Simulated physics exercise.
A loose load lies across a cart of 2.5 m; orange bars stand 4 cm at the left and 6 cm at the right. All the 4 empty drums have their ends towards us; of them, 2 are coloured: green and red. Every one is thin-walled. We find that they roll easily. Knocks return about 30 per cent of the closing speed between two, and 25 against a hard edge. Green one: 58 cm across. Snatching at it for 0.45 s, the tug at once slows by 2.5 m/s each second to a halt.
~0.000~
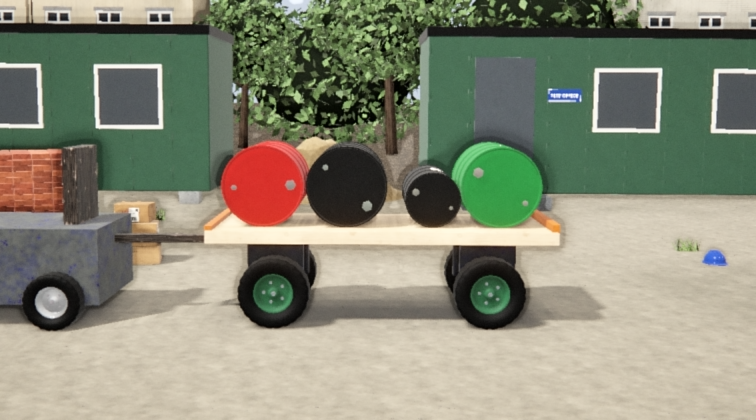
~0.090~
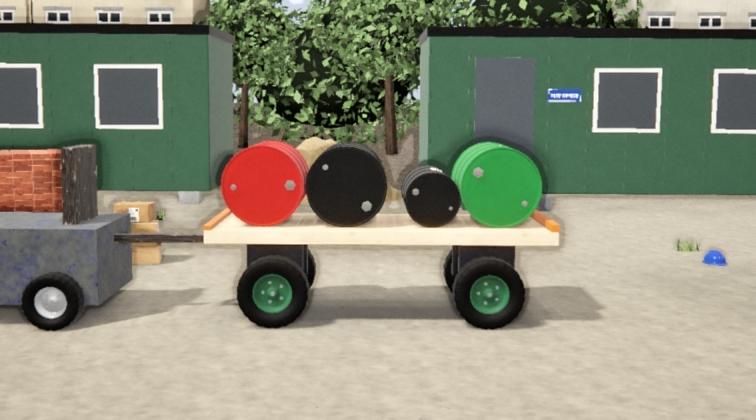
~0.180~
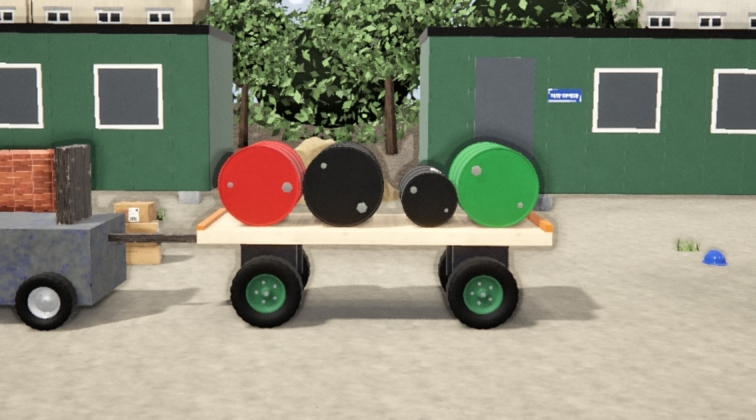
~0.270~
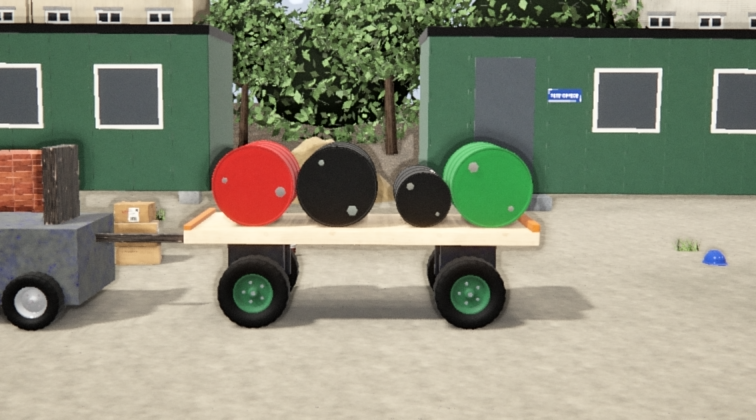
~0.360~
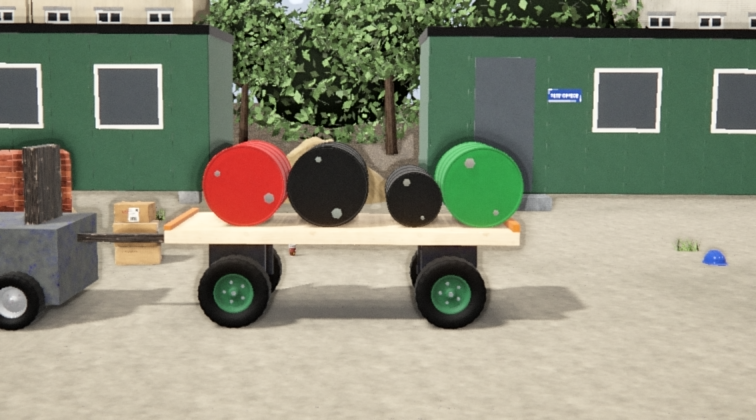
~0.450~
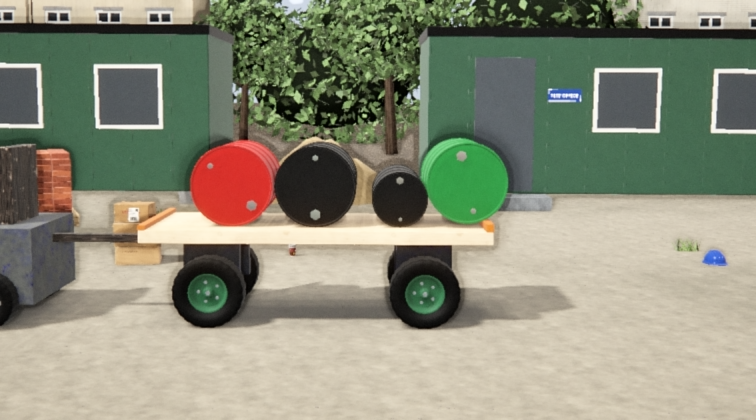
On a sandy yard in front of green cabins, a flat cart carrying a red drum, two black ones and a green one stands behind a small tug. The tug starts pulling it left, slowly, then faster, and the drums roll a little toward the right end of the deck.
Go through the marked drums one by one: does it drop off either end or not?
Outcome: Green comes off; red does not come off.
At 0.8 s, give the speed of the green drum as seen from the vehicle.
0.6 m/s, roughly.
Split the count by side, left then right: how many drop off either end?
Tally: Left 0 / right 1.
By 0.8 s, green is over the right bar and falling; red is on the deck, 95 cm from the left bar, rolling right along the cart; 1 over a bar so far.
By 1.0 s, green is over the right bar and falling; red is on the deck, 105 cm from the left bar, rolling right along the cart; 1 over a bar so far.
Finally (4.7 s), green is over the right bar and down; red is on the deck, 35 cm from the left bar; 1 over a bar so far.
